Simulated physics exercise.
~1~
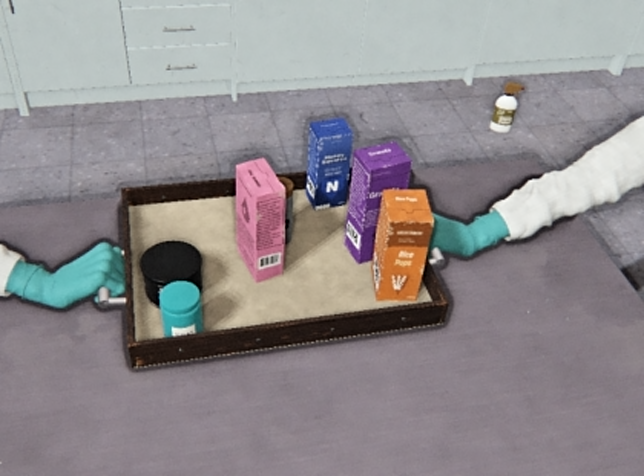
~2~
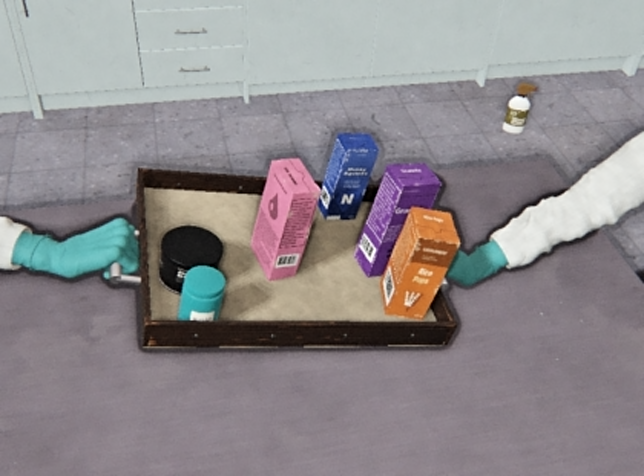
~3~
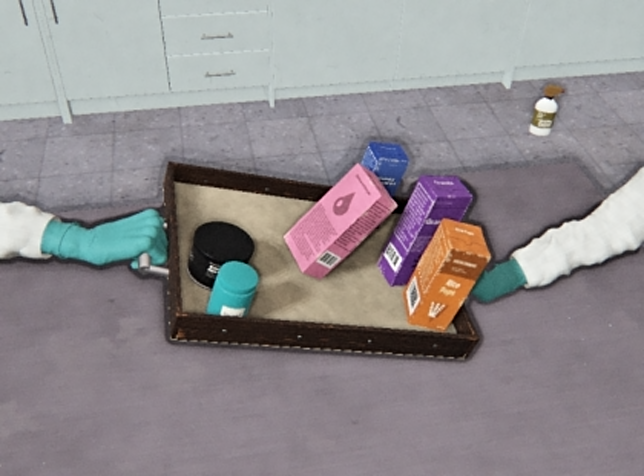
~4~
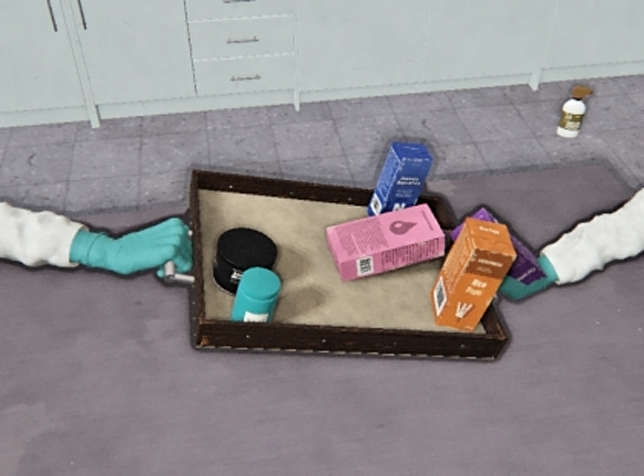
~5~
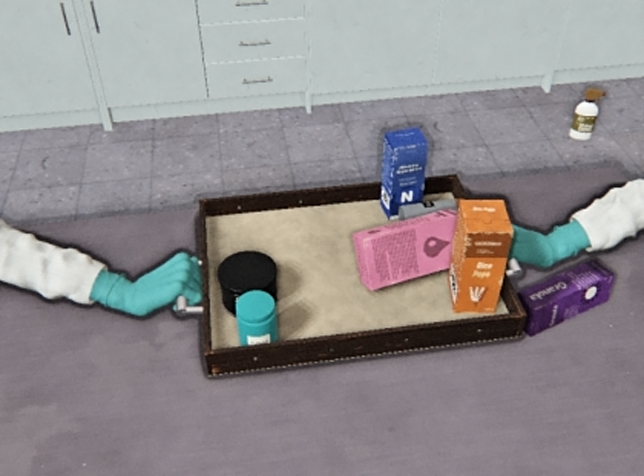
The video shows two gloved hands tilting a tray of cartons and containers down to the right, then levelling it. The pink carton topples on the tray and the purple one falls off the right side, ending on its side, while the blue and orange cartons, black tub and turquoise jar stay upright.
